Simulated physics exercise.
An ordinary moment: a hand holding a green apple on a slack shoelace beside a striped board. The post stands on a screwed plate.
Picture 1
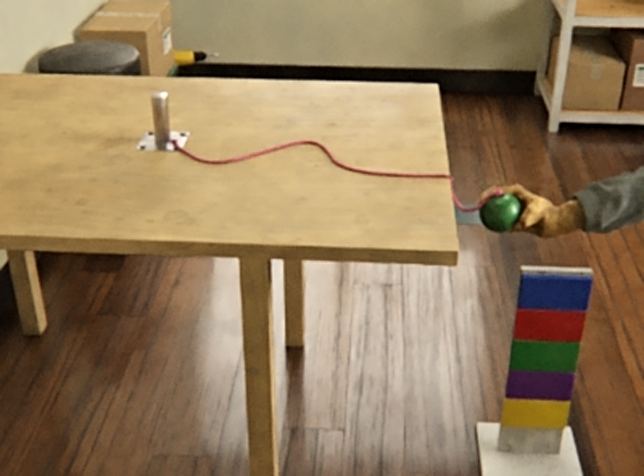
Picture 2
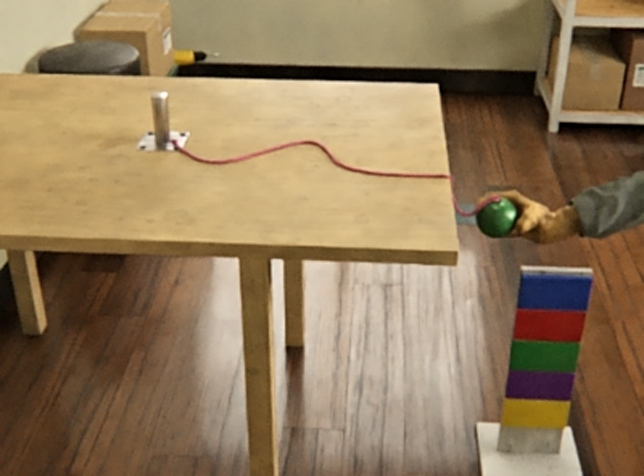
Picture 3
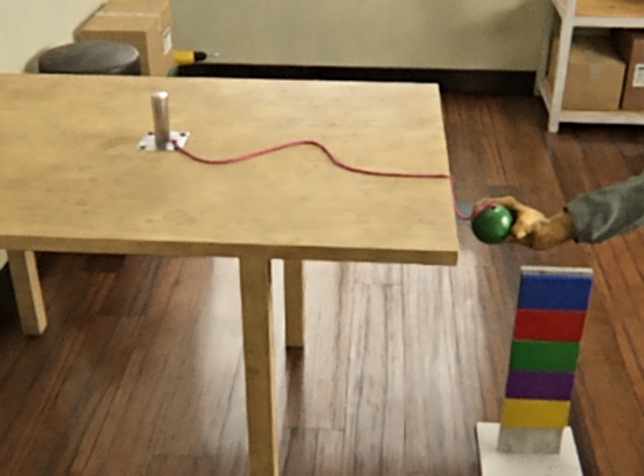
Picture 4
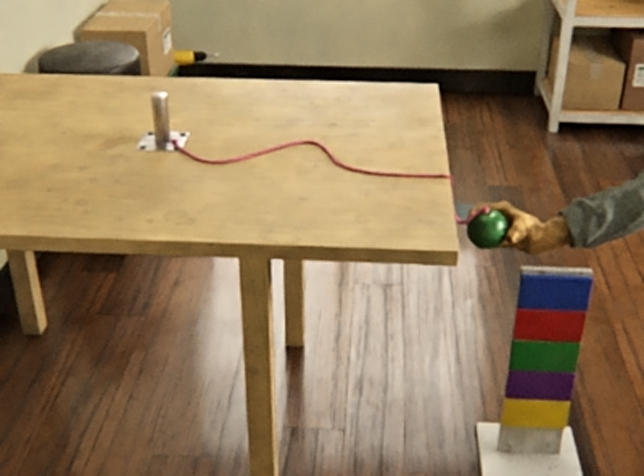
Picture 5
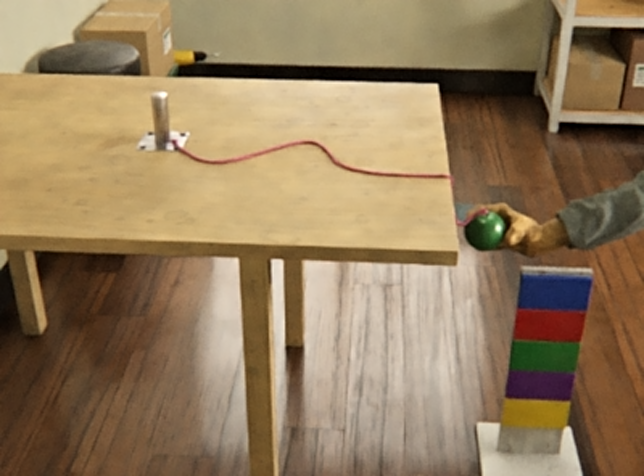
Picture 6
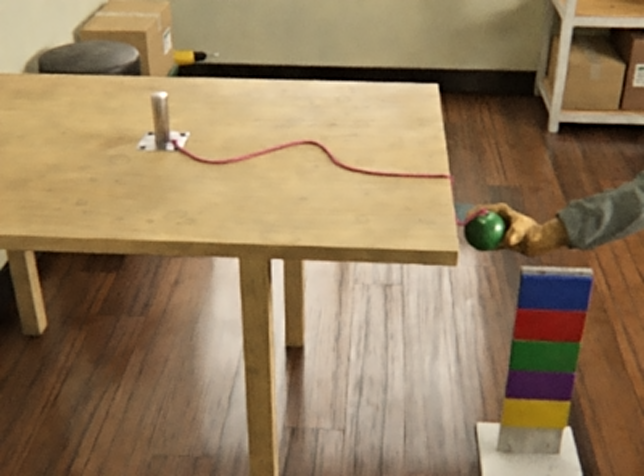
Hand holding a green ball on a slack red cord shifting slightly left beside a table edge, above a colourful striped board.
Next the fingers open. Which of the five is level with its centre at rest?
The red one.
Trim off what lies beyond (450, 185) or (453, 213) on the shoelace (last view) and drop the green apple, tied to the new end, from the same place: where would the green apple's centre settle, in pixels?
In that order: (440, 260) and (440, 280).
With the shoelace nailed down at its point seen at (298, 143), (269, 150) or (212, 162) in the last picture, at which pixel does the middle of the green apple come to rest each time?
In that order: (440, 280), (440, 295) and (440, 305).
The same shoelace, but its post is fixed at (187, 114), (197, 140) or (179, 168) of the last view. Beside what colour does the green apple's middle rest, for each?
In that order: Red; green; green.
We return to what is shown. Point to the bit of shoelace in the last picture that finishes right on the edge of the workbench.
At (376, 173), roughly.
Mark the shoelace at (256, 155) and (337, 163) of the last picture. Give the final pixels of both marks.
The first at (283, 151), the second at (404, 161).
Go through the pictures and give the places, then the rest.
Green apple (500, 213); blue (555, 295); red (550, 326); green (545, 357); purple (540, 387); yellow (536, 415), in the first frame.
Green apple (497, 218); shoelace through (189, 155) (255, 155) (323, 148) (370, 173) (449, 181), in the second frame.
Green apple (492, 224), in the third frame.
Green apple (487, 229); shoelace through (189, 155) (255, 155) (323, 148) (370, 173) (449, 181), in the fourth frame.
Green apple (485, 231), in the fifth frame.
Green apple (485, 231); shoelace through (189, 155) (255, 155) (323, 148) (370, 173) (449, 181), in the sixth frame.
Early on, apple near (454, 304); level with red.
Midway, apple near (424, 313); level with red.
Finally, apple near (439, 317); level with red. The shoelace holds its middle at red.
